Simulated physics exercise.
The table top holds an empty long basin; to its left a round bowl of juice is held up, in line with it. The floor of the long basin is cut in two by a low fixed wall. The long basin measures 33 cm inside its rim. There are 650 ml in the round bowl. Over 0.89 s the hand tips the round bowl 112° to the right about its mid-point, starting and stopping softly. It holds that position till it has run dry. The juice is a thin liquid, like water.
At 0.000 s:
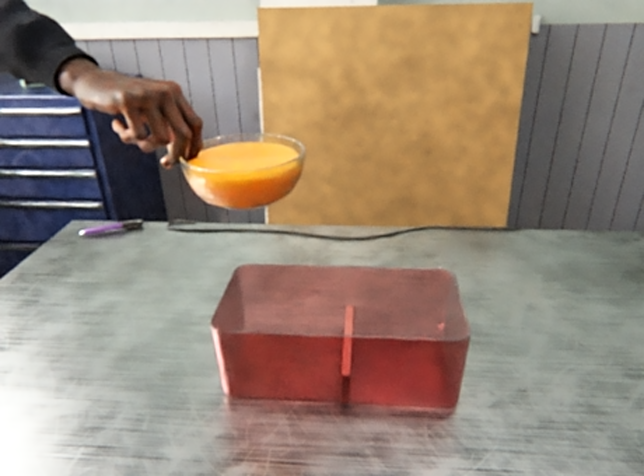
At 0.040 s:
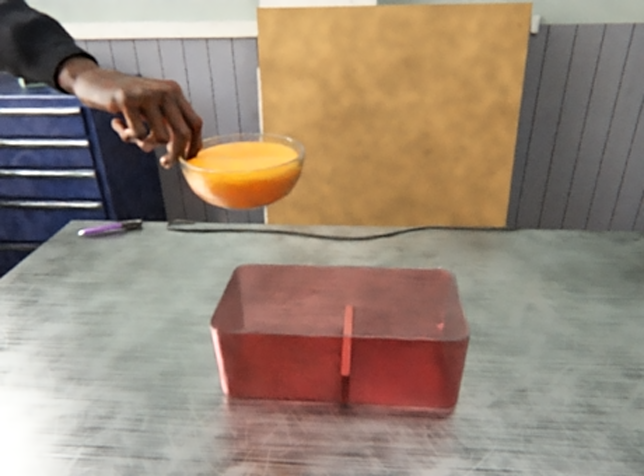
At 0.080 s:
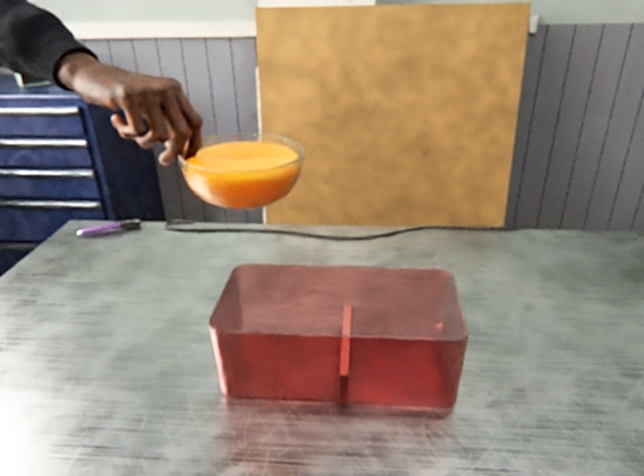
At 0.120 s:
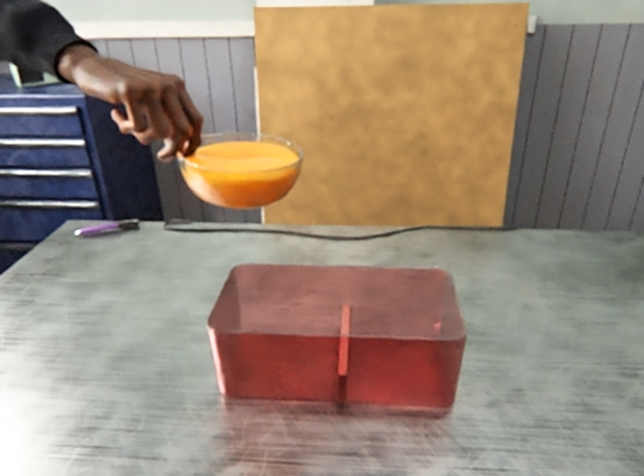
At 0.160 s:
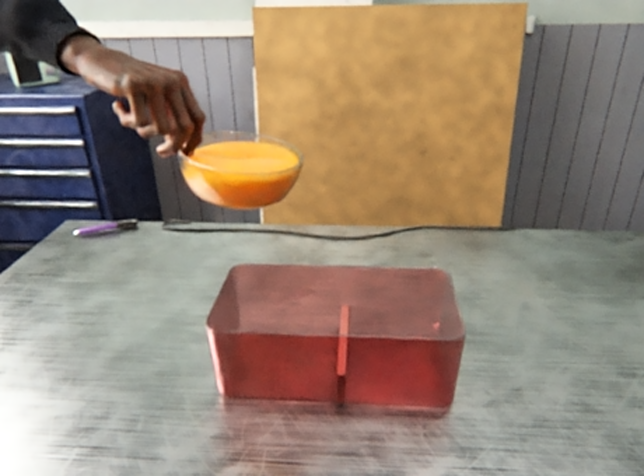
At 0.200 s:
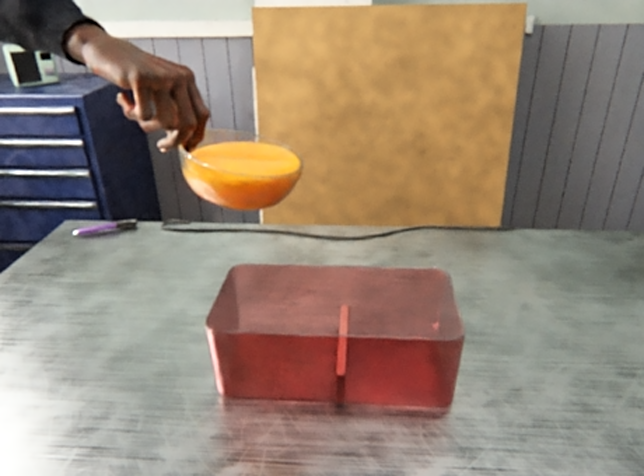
On a grey metal table sat an empty, see-through red basin with a divider, while a hand held a glass bowl of orange juice above it and slowly tilted the bowl slightly to the right.
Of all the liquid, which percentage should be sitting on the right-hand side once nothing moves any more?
Around 66 per cent should be sitting there.
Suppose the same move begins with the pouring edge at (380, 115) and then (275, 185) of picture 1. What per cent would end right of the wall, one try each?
Near 80 in a hundred on the first go and near 10 in a hundred on the second.
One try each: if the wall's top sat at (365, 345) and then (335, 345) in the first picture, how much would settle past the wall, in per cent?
Around 45 and 75 percent, in that order.
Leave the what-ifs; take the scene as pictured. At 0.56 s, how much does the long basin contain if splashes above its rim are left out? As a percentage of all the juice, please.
The basin holds roughly 20 in a hundred parts at that moment.
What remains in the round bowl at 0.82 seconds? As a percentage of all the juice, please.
0 per cent or so.
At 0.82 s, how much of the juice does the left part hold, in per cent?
The left part holds close to 30 per cent.
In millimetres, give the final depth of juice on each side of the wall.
The left ends up at roughly 8 mm, with the right at roughly 18 mm.
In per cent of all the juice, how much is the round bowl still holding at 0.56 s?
Close to 24 in a hundred.
Then, 0.56 s in, the tilt is 78° and 25 per cent is still to pour, 3 is left of the wall and 17 right of it.
Then, 0.82 s in, the tilt is 110° and 0 per cent is still to pour, 29 is left of the wall and 66 right of it.
Then, 1.09 s in, the tilt is 112° and 0 per cent is still to pour, 33 is left of the wall and 66 right of it.
Then, 1.39 s in, the tilt is 112° and 0 per cent is still to pour, 33 is left of the wall and 66 right of it.
Finally, 33 per cent lies left of the wall, 66 right of it and 1 outside.
